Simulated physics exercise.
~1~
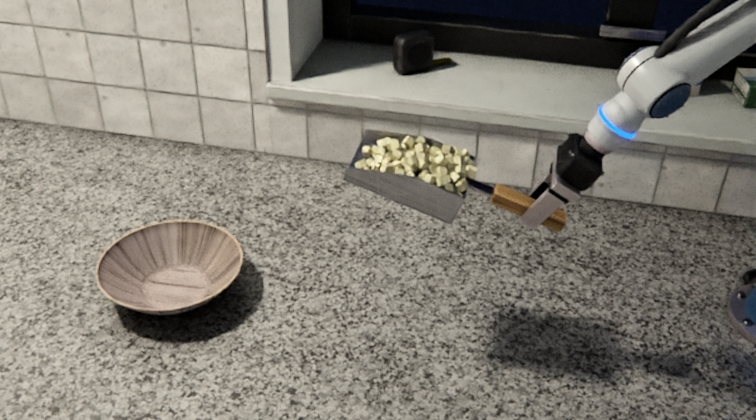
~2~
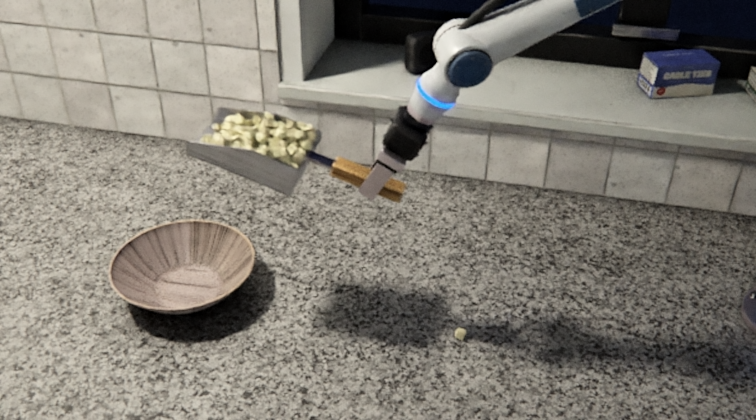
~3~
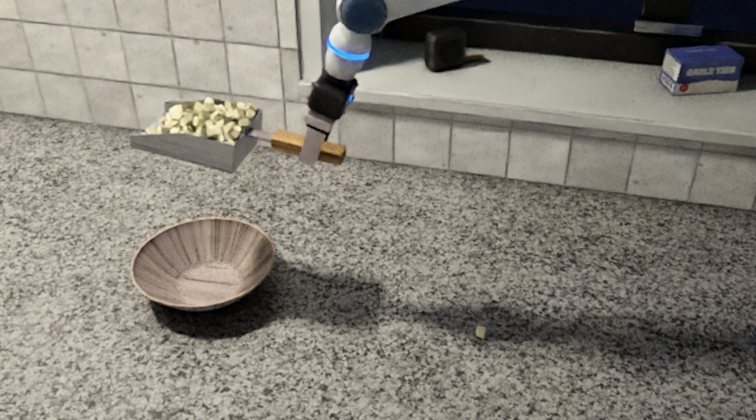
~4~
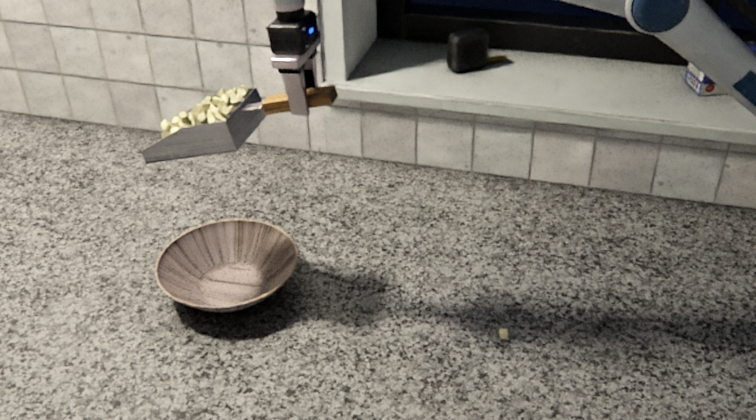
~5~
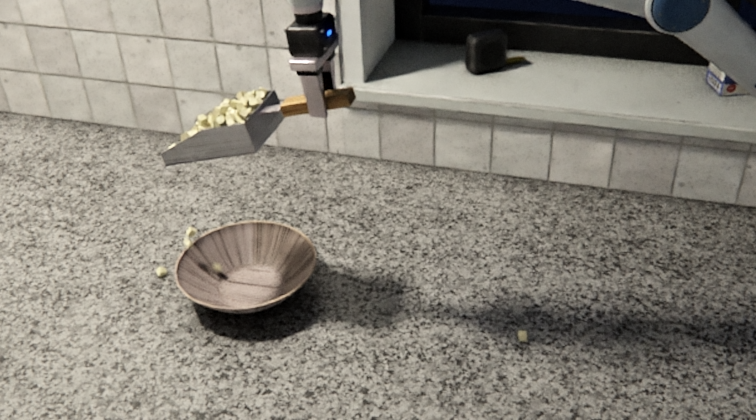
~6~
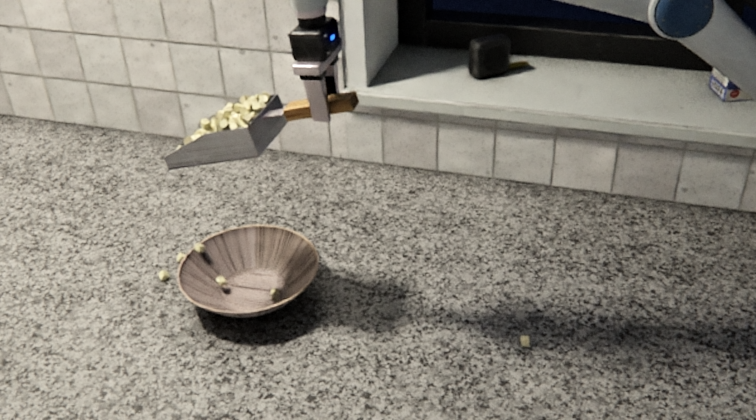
A robot arm carried a grey scoop heaped with pale vegetable dice leftward over a speckled counter, dropping one piece, then turned and tipped it slightly above a wooden bowl; a few pieces fell in or beside it, while most stayed in the scoop.
